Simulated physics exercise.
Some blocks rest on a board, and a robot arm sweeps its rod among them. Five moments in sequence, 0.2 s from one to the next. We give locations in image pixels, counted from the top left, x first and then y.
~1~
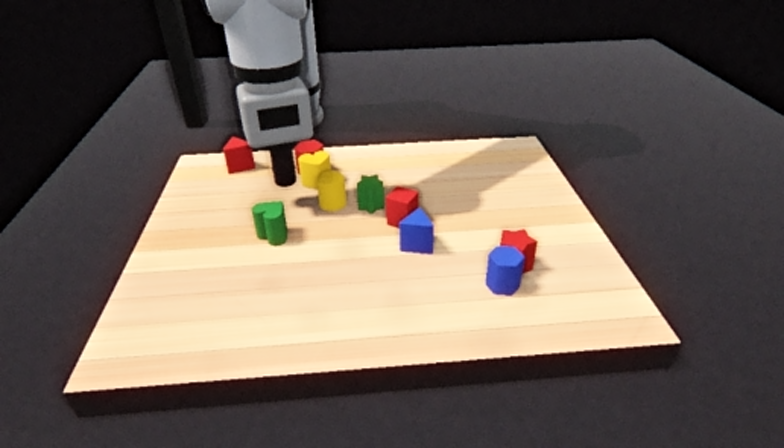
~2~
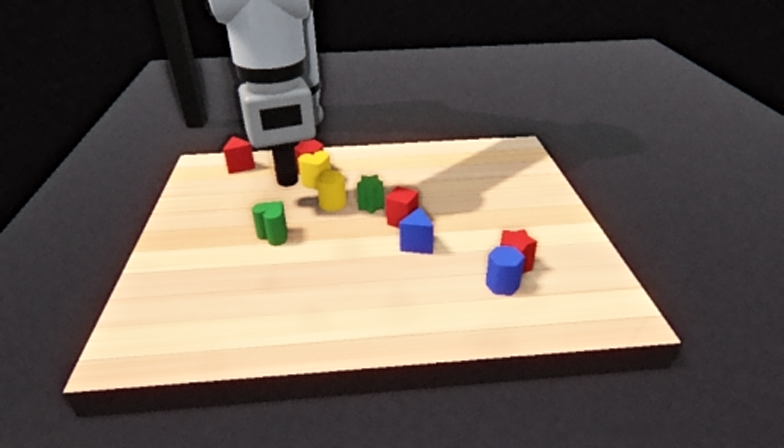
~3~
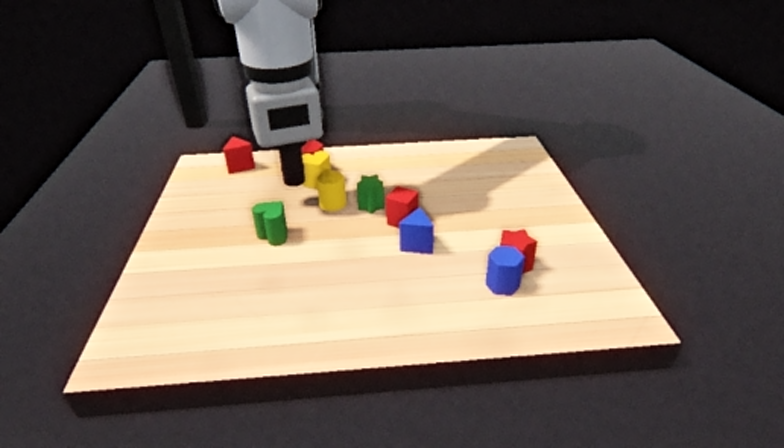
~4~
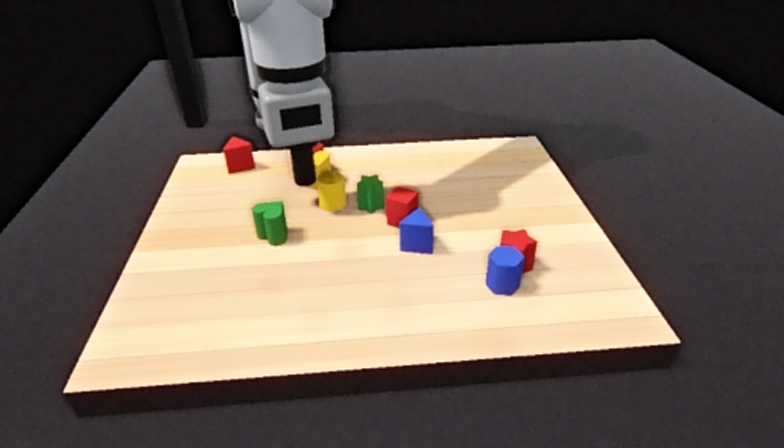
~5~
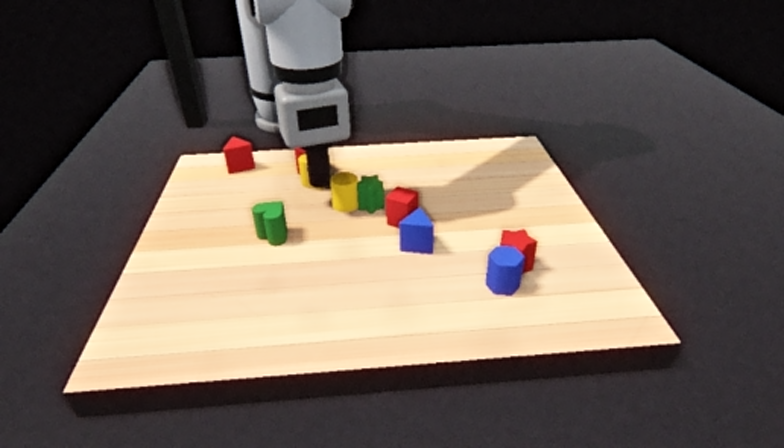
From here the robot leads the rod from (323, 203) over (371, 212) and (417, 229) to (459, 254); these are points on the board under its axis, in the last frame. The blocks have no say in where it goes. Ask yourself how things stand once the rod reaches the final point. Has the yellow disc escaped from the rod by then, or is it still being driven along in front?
I think the rod loses the yellow disc somewhere along the way.
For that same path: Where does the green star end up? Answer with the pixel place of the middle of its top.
The answer is (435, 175).
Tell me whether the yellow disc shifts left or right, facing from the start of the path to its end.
To the path's left.
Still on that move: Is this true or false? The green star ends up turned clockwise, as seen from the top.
This is false.
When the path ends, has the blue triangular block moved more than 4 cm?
Answer: No.
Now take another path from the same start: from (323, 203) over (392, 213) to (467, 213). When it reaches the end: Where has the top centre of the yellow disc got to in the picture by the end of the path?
Its top middle is near (474, 173).
What follows on the original path. One third of the way, rod at (371, 192); yellow disc at (396, 183); green star at (419, 178), turned 35° anticlockwise; red four-sided block at (411, 195), turned 40° clockwise.
Two thirds of the way, rod at (417, 208); yellow disc at (420, 185); green star at (435, 175), turned 65° anticlockwise; red four-sided block at (442, 204), turned 75° clockwise.
At the end, rod at (461, 232); yellow disc at (420, 185); green star at (435, 175), turned 65° anticlockwise; red four-sided block at (475, 212), turned 25° clockwise; blue triangular block at (429, 227), turned 95° clockwise.
